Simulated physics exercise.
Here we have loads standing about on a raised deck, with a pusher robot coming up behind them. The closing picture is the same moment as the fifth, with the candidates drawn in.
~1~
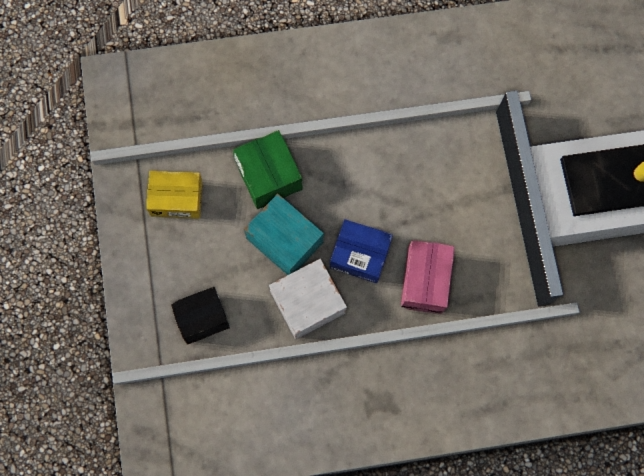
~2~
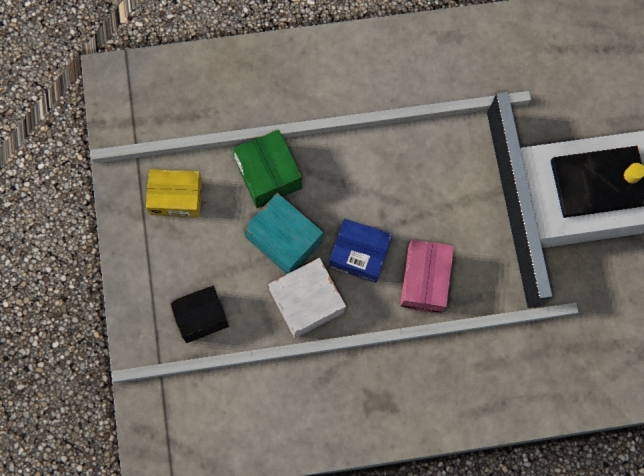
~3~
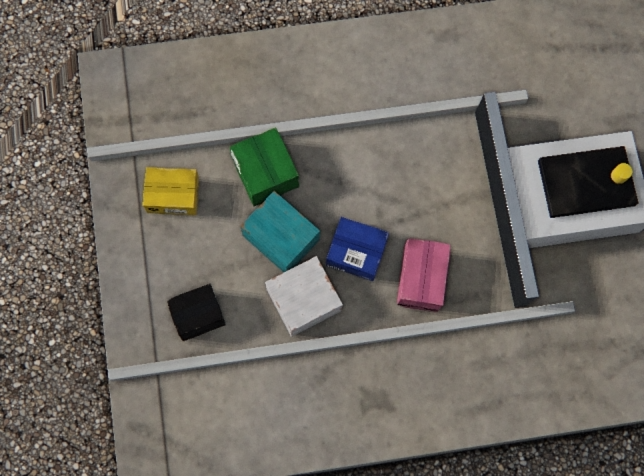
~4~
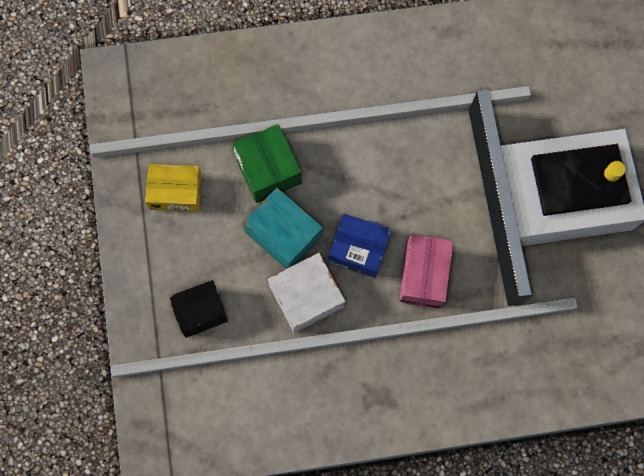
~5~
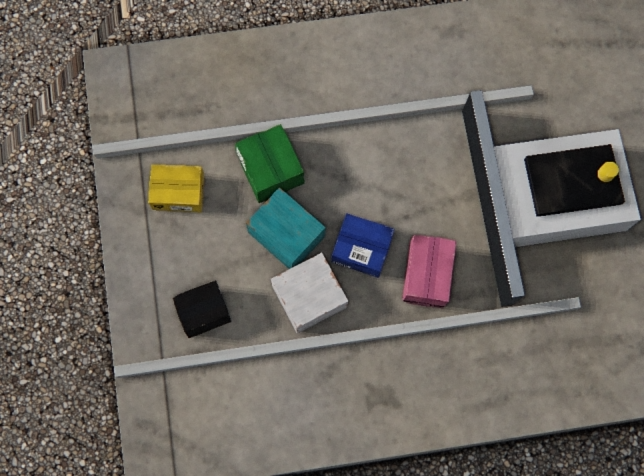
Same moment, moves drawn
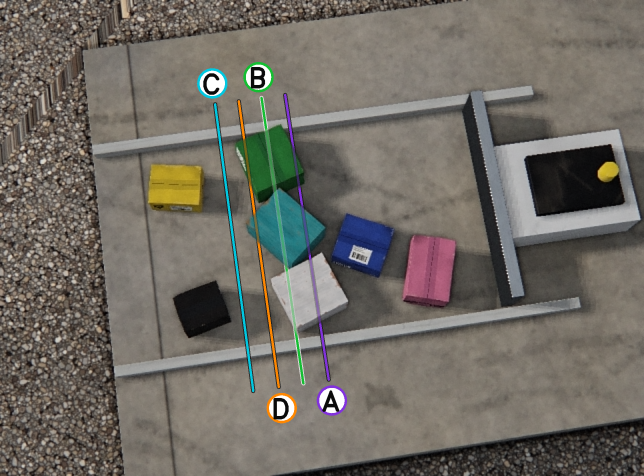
A pusher robot with a wide blade edging slowly left between two rails on a raised deck, seven coloured boxes standing still.
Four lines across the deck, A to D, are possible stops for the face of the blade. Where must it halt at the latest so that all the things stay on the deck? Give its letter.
It should halt at C.
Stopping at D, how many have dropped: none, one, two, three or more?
In all, none.
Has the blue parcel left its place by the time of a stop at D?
By then, yes.
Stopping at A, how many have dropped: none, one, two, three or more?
The count is none.
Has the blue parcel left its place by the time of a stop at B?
Yes.
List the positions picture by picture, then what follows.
In the first picture, yellow parcel (175, 195); robot (604, 180); black box (201, 316).
In the second picture, robot (594, 182); green parcel (268, 169).
In the third picture, robot (581, 182); white crate (303, 297).
In the fourth picture, robot (574, 180); yellow parcel (174, 188).
In the fifth picture, robot (568, 181); turquoise crate (286, 230); green parcel (270, 164); pink parcel (429, 272).
On the marked copy, A at (306, 232); B at (282, 235); C at (233, 242); D at (258, 239).
Following C. Soon after the start, robot (475, 194); pink parcel (384, 280); turquoise crate (276, 227).
Later, robot (382, 207); yellow parcel (172, 188); black box (190, 312).
In the end, robot (309, 217); black box (117, 323); yellow parcel (116, 181); nothing has fallen.
As for the rest, A is safe but short; B is safe but short; D is safe but short.
